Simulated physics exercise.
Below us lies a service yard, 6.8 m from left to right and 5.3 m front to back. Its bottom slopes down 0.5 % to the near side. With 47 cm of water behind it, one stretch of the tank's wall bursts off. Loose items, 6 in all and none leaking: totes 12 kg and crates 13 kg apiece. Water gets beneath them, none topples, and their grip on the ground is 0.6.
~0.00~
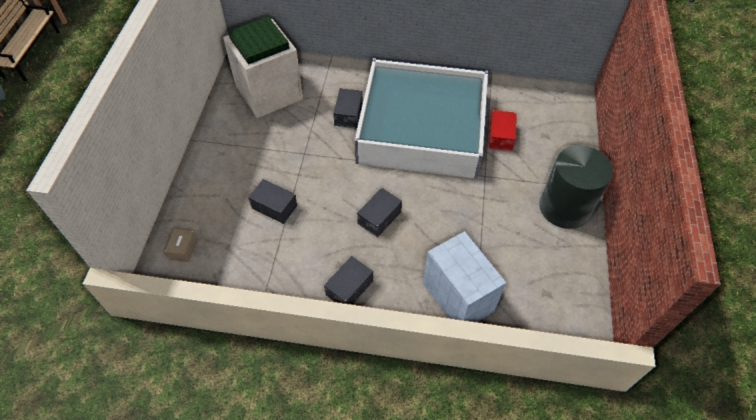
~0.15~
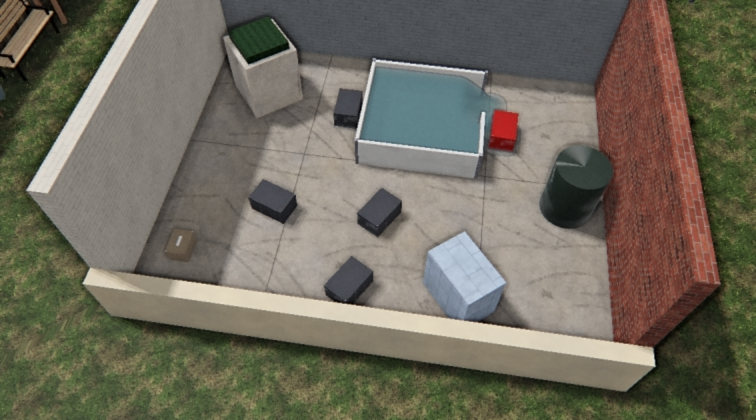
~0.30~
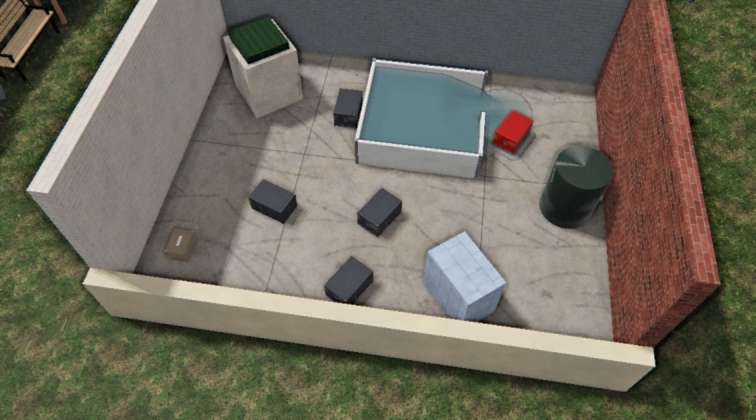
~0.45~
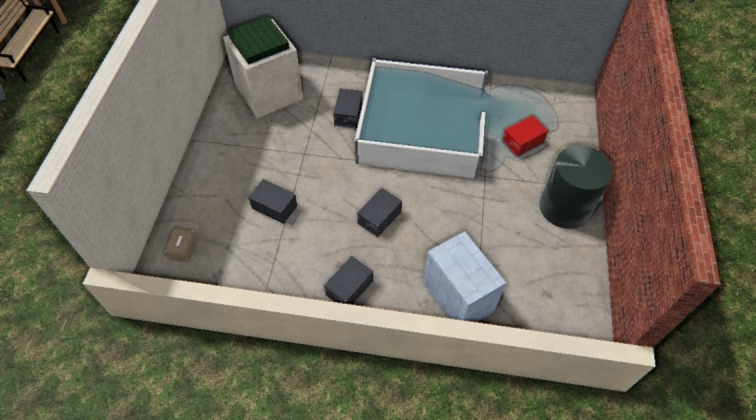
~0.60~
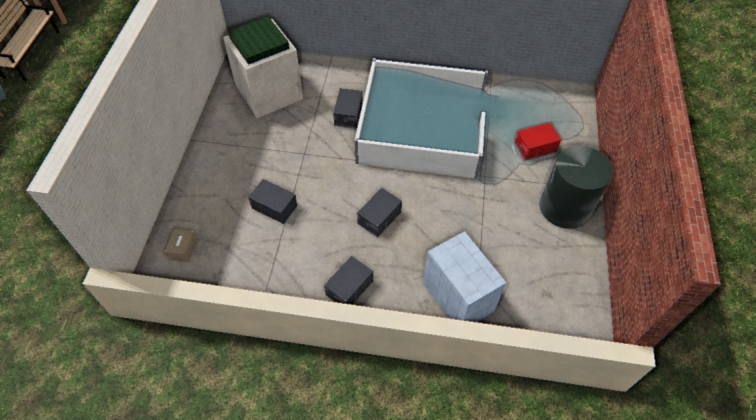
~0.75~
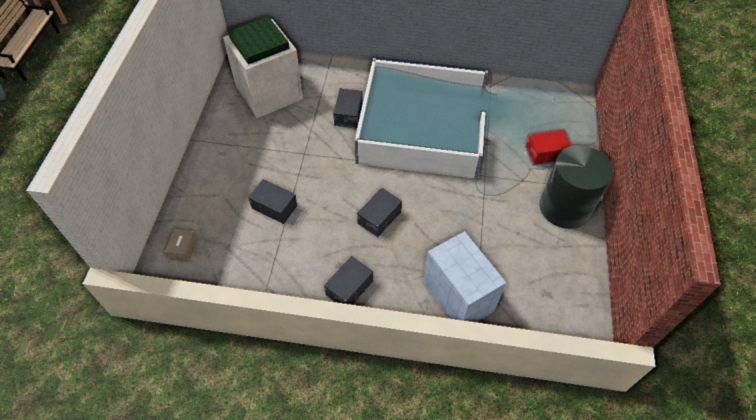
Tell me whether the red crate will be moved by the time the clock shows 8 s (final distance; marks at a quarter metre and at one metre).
The red crate ends far away.
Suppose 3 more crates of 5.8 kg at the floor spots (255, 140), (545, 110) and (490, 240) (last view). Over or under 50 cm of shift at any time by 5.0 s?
In turn: Short of it, past it, less.
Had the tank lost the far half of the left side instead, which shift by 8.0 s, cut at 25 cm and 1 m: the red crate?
In that case the red crate stays put.
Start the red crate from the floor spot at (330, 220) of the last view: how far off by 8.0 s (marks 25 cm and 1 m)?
It barely shifts.
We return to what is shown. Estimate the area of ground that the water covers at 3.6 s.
About 14 m2.
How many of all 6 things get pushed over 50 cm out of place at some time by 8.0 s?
1 of them.
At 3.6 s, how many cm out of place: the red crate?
About 80 cm.
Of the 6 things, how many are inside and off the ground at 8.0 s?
0 of them.
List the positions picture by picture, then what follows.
The first picture shows the red crate at (504, 124) rests on the ground; 3.4 m2 under water; 0 of 6 have shifted.
The second picture shows the red crate at (505, 124), on the bottom; 3.8 m2 under water; 0 of 6 have shifted.
The third picture shows the red crate at (515, 126) rests on the ground, 18 cm from its start; water covers 4.3 m2; 1 of 6 have shifted.
The fourth picture shows the red crate at (527, 130), on the bottom, 38 cm from its start; water covers 5.1 m2; 1 of 6 have shifted.
The fifth picture shows the red crate at (540, 135), on the bottom, 60 cm from its start; 6.0 m2 under water; 1 of 6 have shifted.
The sixth picture shows the red crate at (551, 141), on the bottom, 80 cm from its start; 6.9 m2 under water; 1 of 6 have shifted.
After 1.6 s the red crate is near (576, 165), 1.3 m from its start, aground; 0 afloat.
After 3.6 s the red crate is near (516, 161), 0.8 m from its start, aground; 0 afloat.
After 5.6 s the red crate is near (445, 235), 2.4 m from its start, aground; 0 afloat.
After 8.0 s the red crate is near (367, 259), 3.4 m from its start, aground; 0 afloat.
